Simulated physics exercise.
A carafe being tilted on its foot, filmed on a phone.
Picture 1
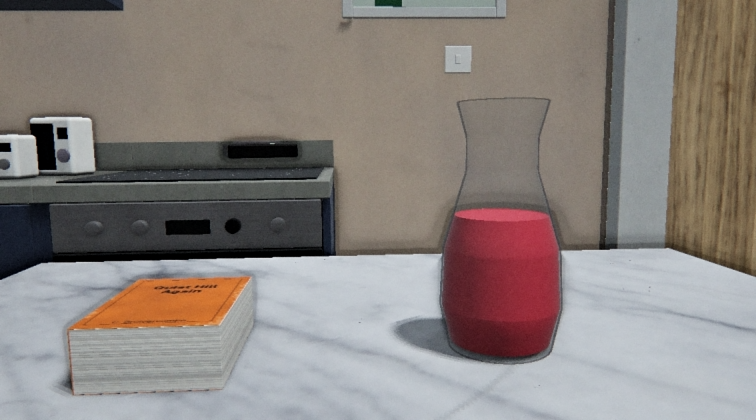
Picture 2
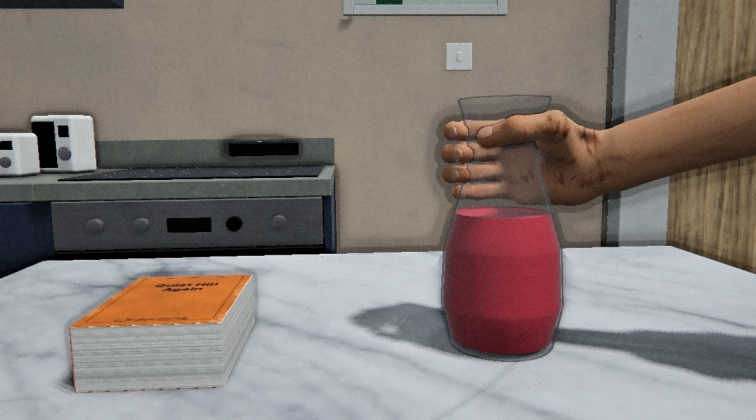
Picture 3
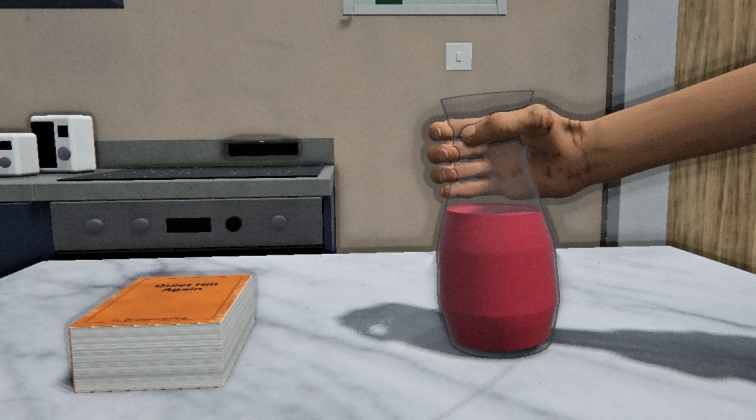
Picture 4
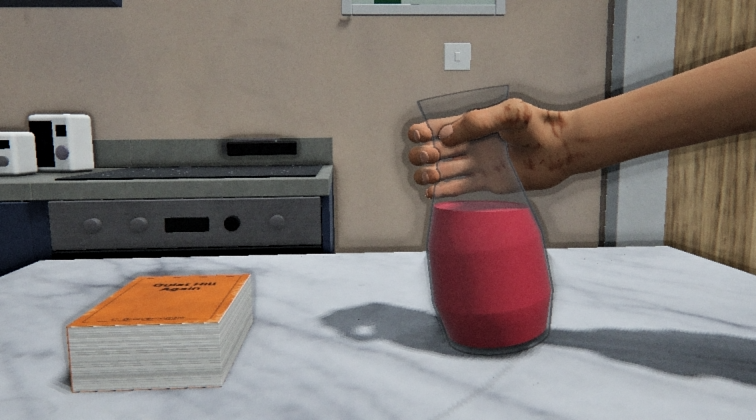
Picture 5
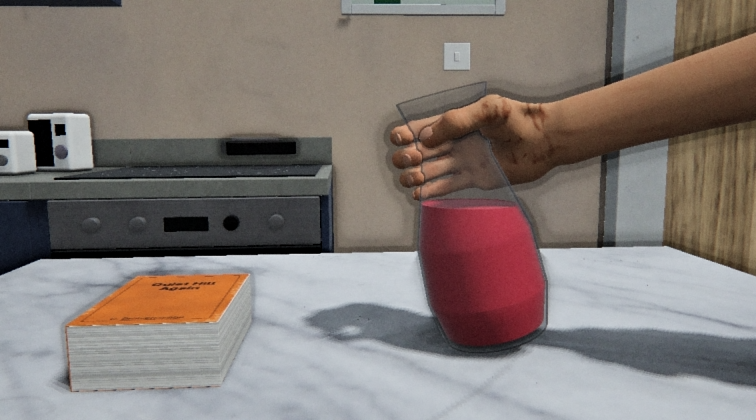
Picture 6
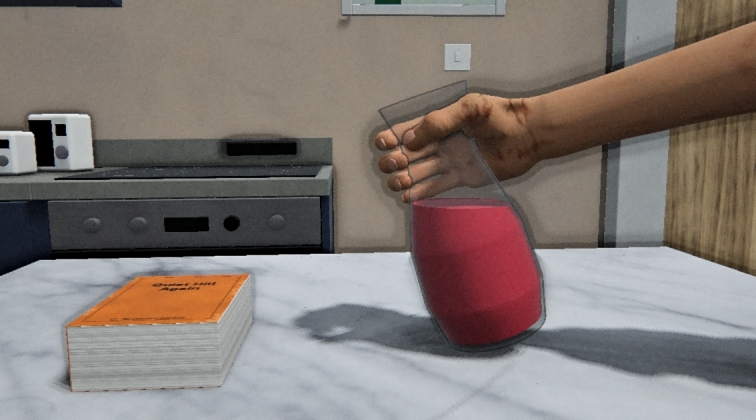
At first, a glass carafe about half full of red liquid stands upright on a marble surface, to the right of a thick orange book. A hand reaches in from the right and grips its neck, then gradually leans the carafe left towards the book, which stays still.
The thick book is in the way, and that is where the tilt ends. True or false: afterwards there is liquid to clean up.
True.
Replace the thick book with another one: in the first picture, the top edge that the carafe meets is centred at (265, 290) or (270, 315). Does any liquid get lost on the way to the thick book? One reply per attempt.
In order: It makes a mess, and then it makes a mess.
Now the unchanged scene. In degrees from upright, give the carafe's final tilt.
It ends up leaning roughly 80° from upright.
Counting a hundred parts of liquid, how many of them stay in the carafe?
Around 50 percent.
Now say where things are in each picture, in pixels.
In the first picture, it stands upright; carafe (501, 222) about half full.
In the second picture, a hand takes hold; carafe about half full, surface at (502, 213); thick book (177, 325).
In the third picture, it is leaning; carafe (493, 217) about half full.
In the fourth picture, tipping on its foot; carafe about half full, surface at (479, 207); thick book (174, 325).
In the fifth picture, the top moves towards the thick book; carafe (468, 212) about half full.
In the sixth picture, on the way over; carafe about half full, surface at (456, 205); thick book (174, 325).
A moment on, the carafe leans by about 45°; all is still inside.
Further on, the carafe leans by about 70°; a puddle lies under it; nearly all of the squash is inside.
When it is over, the carafe leans by about 80°, against the thick book; a puddle lies under it; about half of the squash is inside.
